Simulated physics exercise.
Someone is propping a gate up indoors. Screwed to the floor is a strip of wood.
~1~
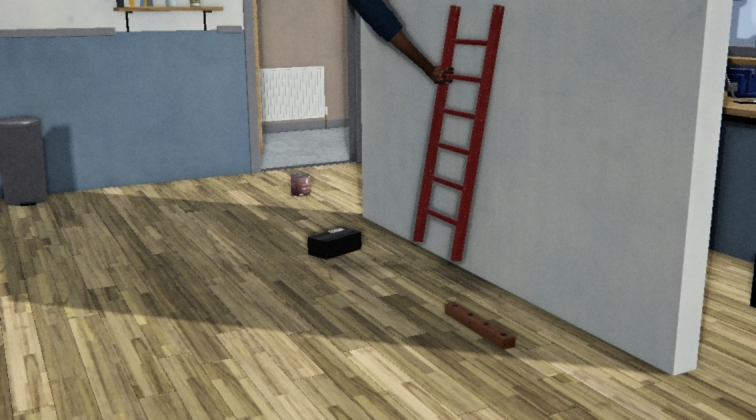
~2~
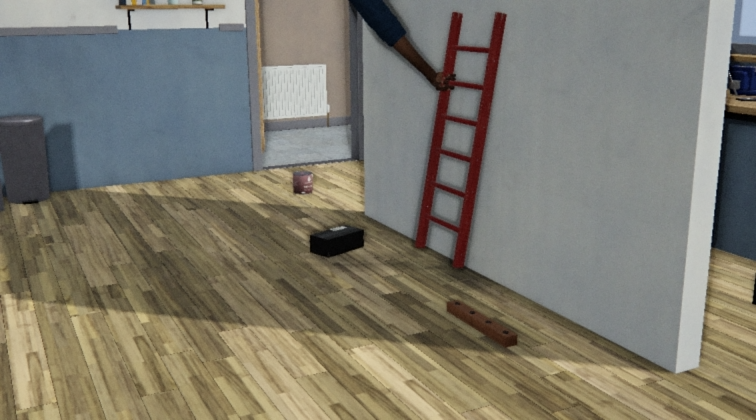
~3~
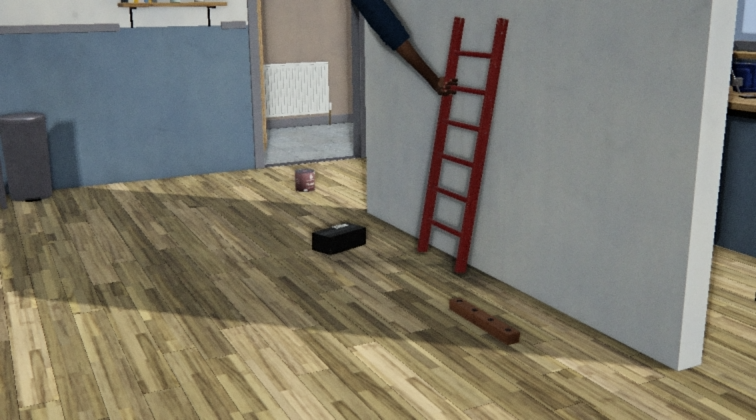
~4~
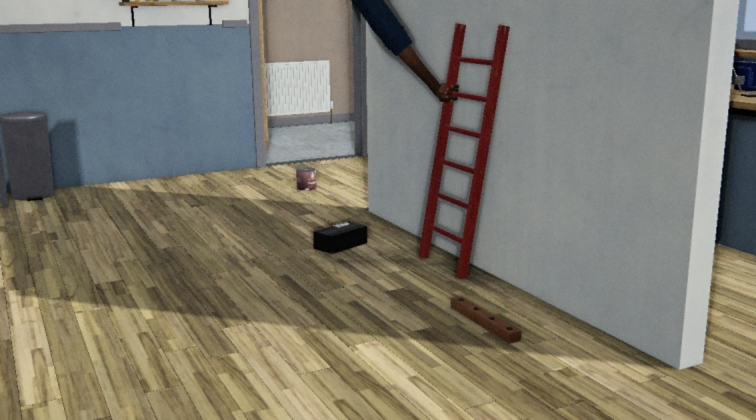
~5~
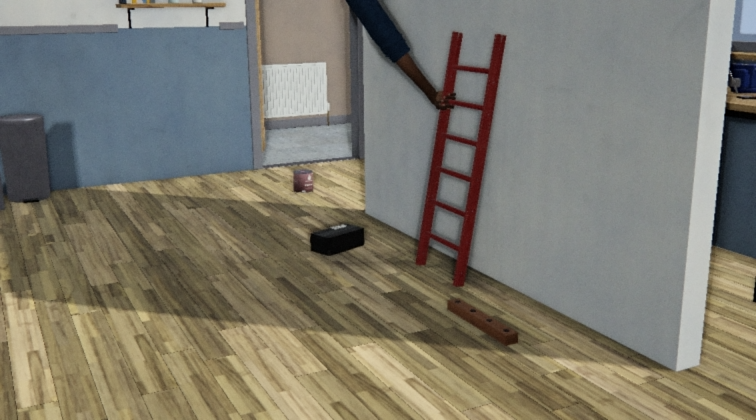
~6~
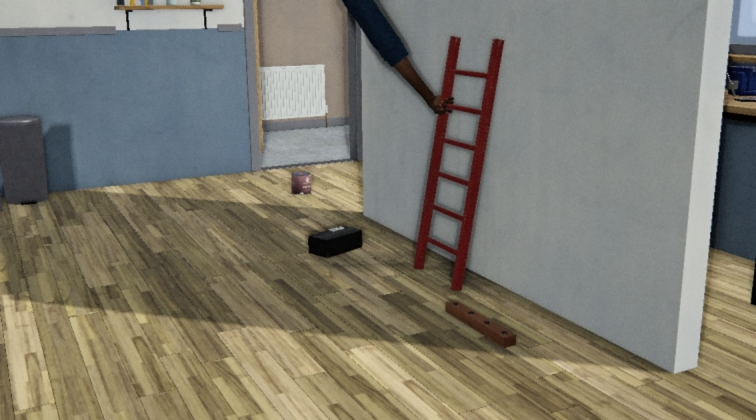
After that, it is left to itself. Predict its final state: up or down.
It keeps standing.
Then, 0.26 s later than the last frame, red gate at rest near (456, 162).
When it is over, the red gate remains leaning, near (456, 162); the rest as before.
